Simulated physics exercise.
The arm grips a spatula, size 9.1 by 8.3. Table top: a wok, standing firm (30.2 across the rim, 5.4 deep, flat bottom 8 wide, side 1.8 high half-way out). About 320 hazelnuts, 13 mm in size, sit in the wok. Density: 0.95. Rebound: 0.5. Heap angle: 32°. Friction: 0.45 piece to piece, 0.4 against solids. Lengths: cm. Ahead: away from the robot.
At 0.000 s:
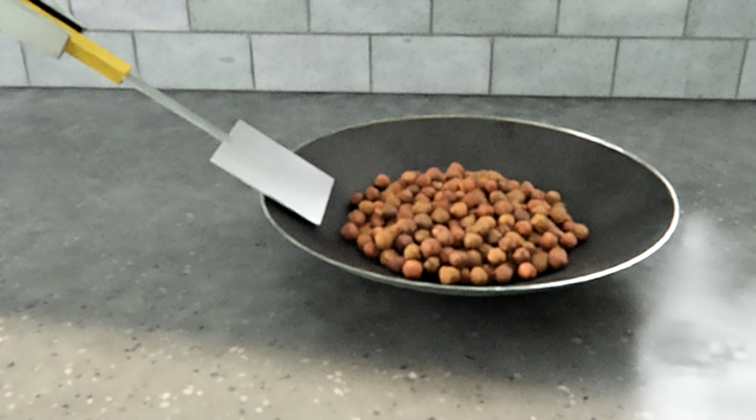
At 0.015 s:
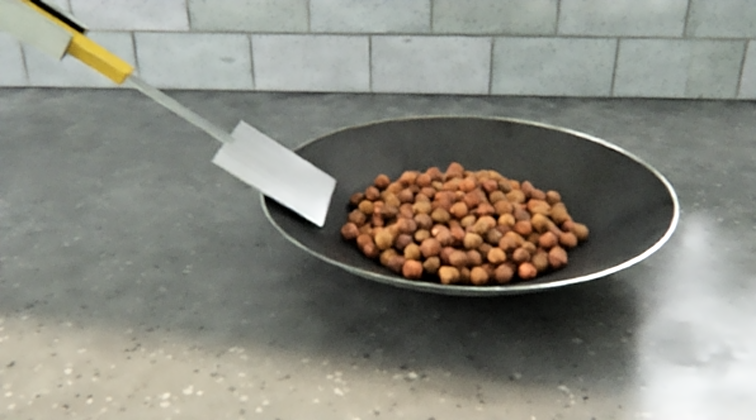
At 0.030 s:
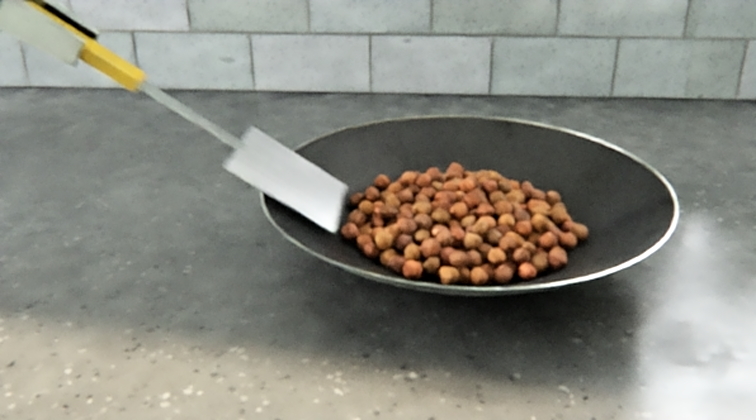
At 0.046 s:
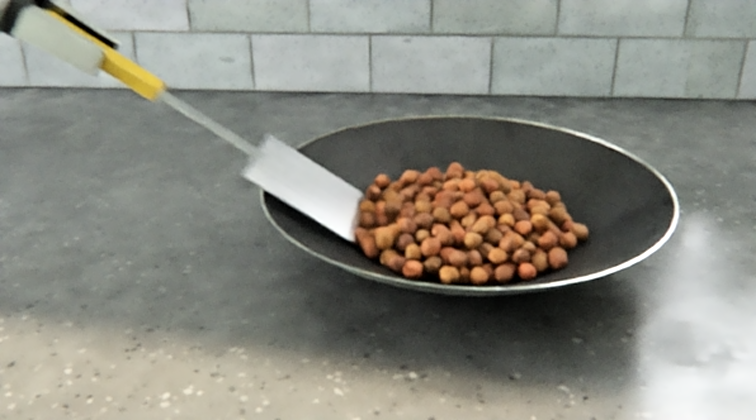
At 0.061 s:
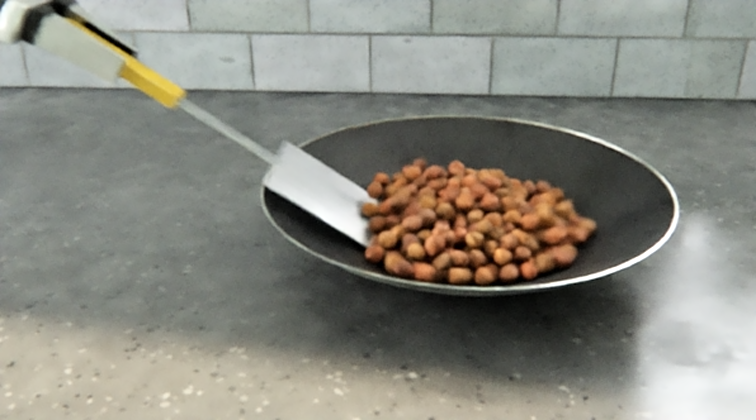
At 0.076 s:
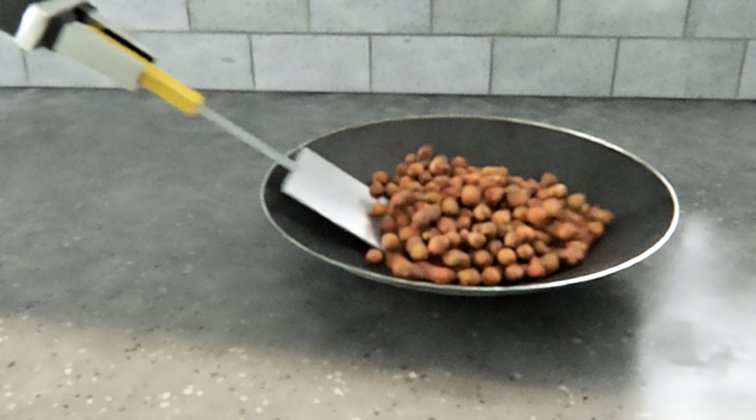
A robot-held spatula slides rightward into a wok and pushes the heaped hazelnuts slightly right.
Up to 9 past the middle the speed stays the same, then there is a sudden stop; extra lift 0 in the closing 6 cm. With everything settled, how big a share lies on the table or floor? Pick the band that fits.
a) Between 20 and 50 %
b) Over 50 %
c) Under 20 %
Option a: Between 20 and 50 %.
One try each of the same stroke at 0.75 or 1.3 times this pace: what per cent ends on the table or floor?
Roughly 15 % and roughly 45 %.
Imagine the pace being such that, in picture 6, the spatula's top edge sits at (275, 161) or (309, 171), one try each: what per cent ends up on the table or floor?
That comes to about 15 and about 35 percent, in that order.
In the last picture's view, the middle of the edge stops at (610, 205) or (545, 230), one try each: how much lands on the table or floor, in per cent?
45 % and 10 %.
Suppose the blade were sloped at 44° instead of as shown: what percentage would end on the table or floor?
Somewhere around 35 per cent would end on the table or floor.
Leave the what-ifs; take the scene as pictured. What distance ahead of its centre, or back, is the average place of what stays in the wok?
Roughly 5.0 cm ahead.
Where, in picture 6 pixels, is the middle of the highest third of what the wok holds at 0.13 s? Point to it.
Around (517, 204).
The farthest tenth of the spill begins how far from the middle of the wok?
That works out to near 40 cm.
By 0.13 s, sloping 34°, highest piece 7 above the table; 324 in the wok, 1 on the blade or in flight.
By 0.19 s, sloping 34°, highest piece 8 above the table; 320 in the wok, 5 on the blade or in flight.
By 0.41 s, sloping 34°, highest piece 7 above the table; 238 in the wok, 76 on the table or floor, 11 on the blade or in flight.
By 1.46 s, sloping 34°, highest piece 6 above the table; 238 in the wok, 87 on the table or floor.
Final count, 238 in the wok, 87 on the table or floor. That is 27 % on the table or floor.
